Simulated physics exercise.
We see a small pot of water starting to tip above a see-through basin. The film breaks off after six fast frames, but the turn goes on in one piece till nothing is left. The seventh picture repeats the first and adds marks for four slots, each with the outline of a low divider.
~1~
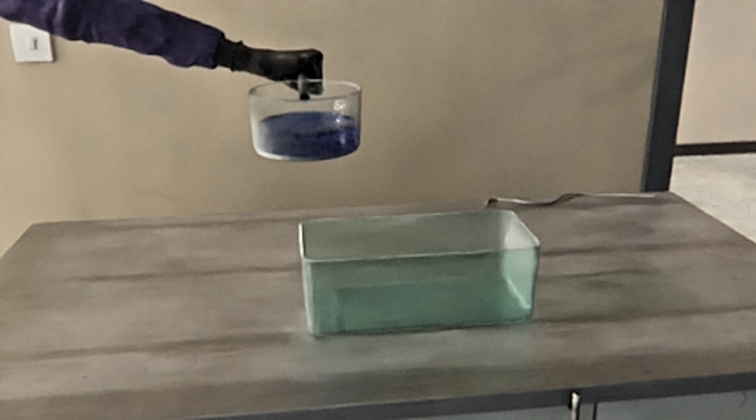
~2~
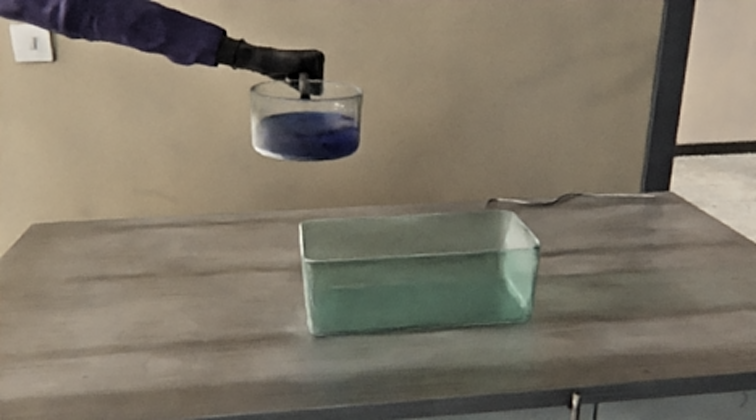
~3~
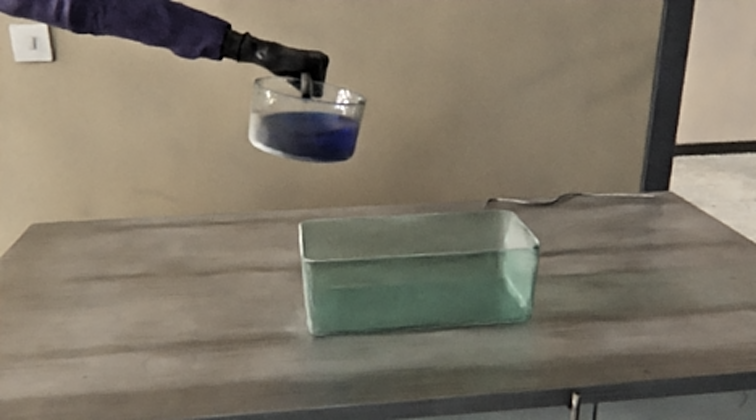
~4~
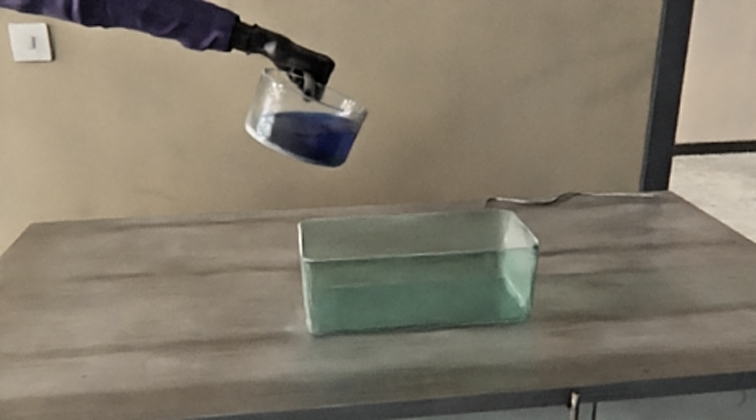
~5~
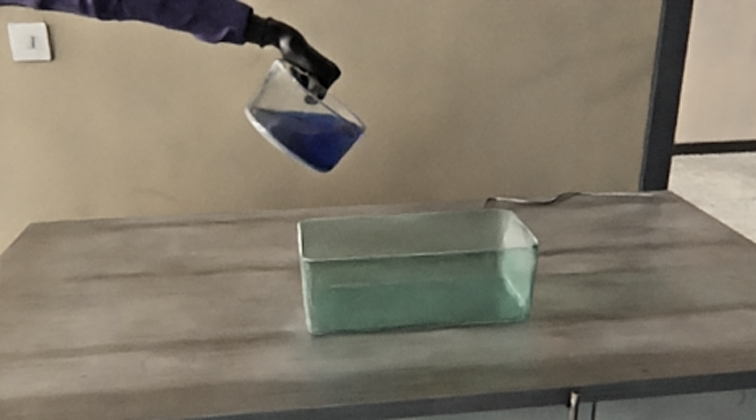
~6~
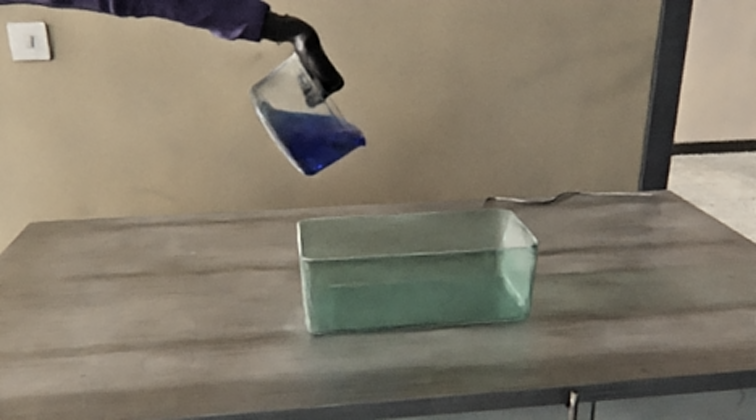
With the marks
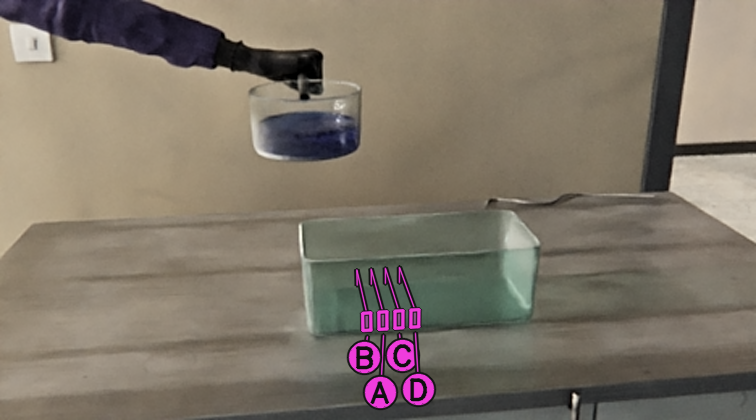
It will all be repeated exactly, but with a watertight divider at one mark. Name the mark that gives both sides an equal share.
It is C.
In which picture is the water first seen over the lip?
In picture 6.
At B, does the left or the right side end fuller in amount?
The right side.
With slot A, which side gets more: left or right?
The right side.
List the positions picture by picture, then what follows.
Upright, lip at (359, 87); basin from (308, 333) to (532, 317); nothing has left yet, in the first picture.
Tipped about 3°, lip at (360, 90); nothing has left yet, in the second picture.
Tipped about 11°, lip at (363, 98); nothing has left yet, in the third picture.
Tipped about 24°, lip at (365, 110); nothing has left yet, in the fourth picture.
Tipped about 40°, lip at (364, 126); nothing has left yet, in the fifth picture.
Tipped about 57°, lip at (358, 143); water is over the lip, down to (363, 143), in the sixth picture.
In magenta, A at (383, 335); B at (367, 336); C at (399, 334); D at (415, 333).
For slot A, about 27 % ends left of the wall and 70 % right of it; 3 % is lost outside.
For slot B, about 11 % ends left of the wall and 85 % right of it; 4 % is lost outside.
For slot C, about 48 % ends left of the wall and 48 % right of it; 4 % is lost outside.
For slot D, about 67 % ends left of the wall and 24 % right of it; 9 % is lost outside.
